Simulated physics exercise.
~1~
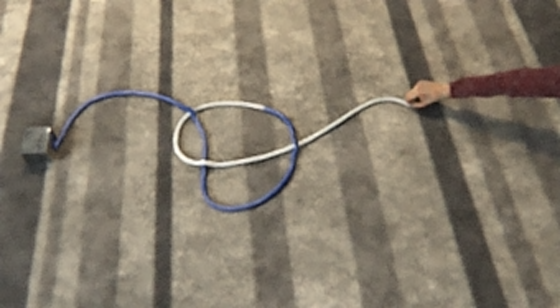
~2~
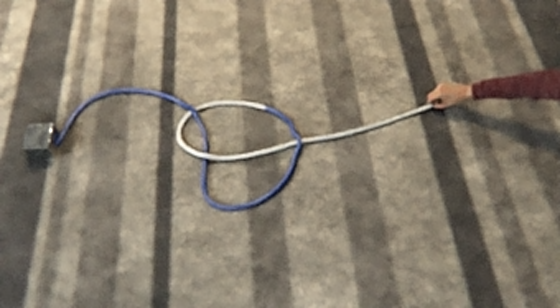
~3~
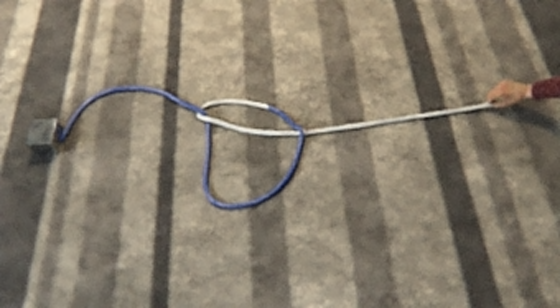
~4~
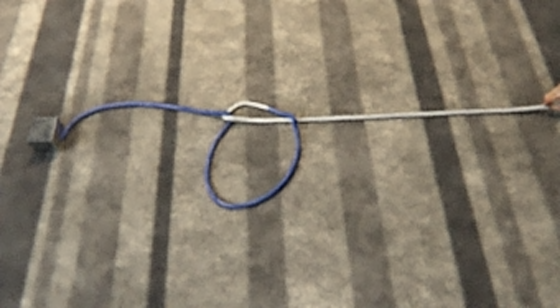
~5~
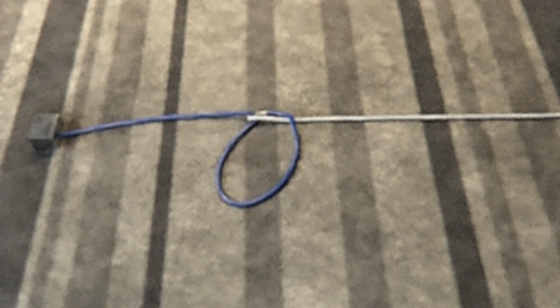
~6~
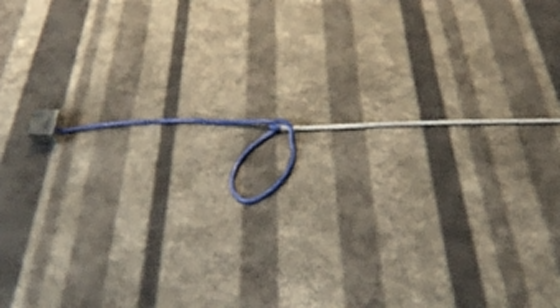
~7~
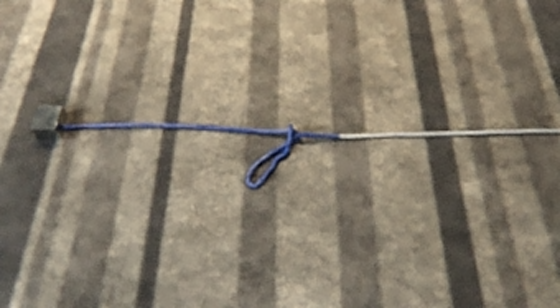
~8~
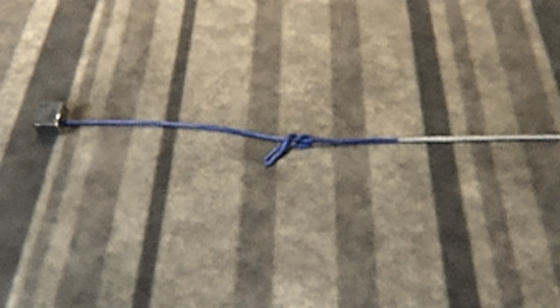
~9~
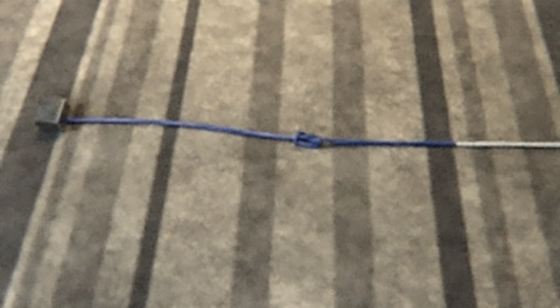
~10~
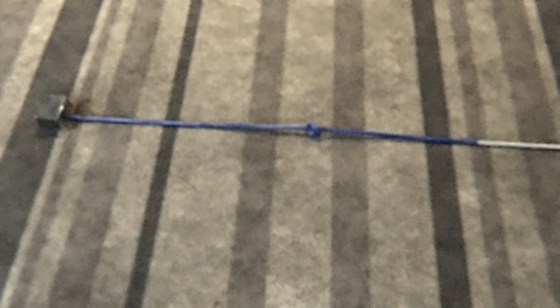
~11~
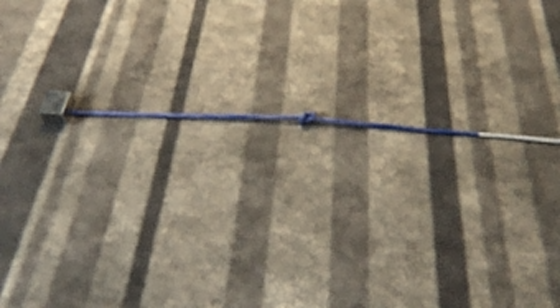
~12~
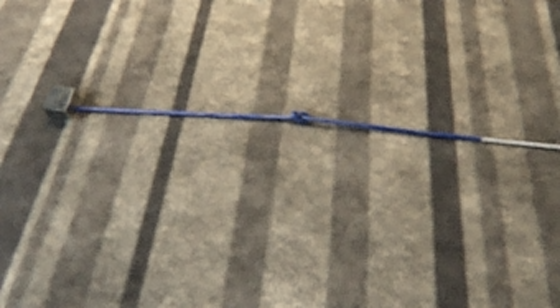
Blue-and-white rope pulled right by a hand across striped carpet, its loops shrinking and tightening into a small knot.
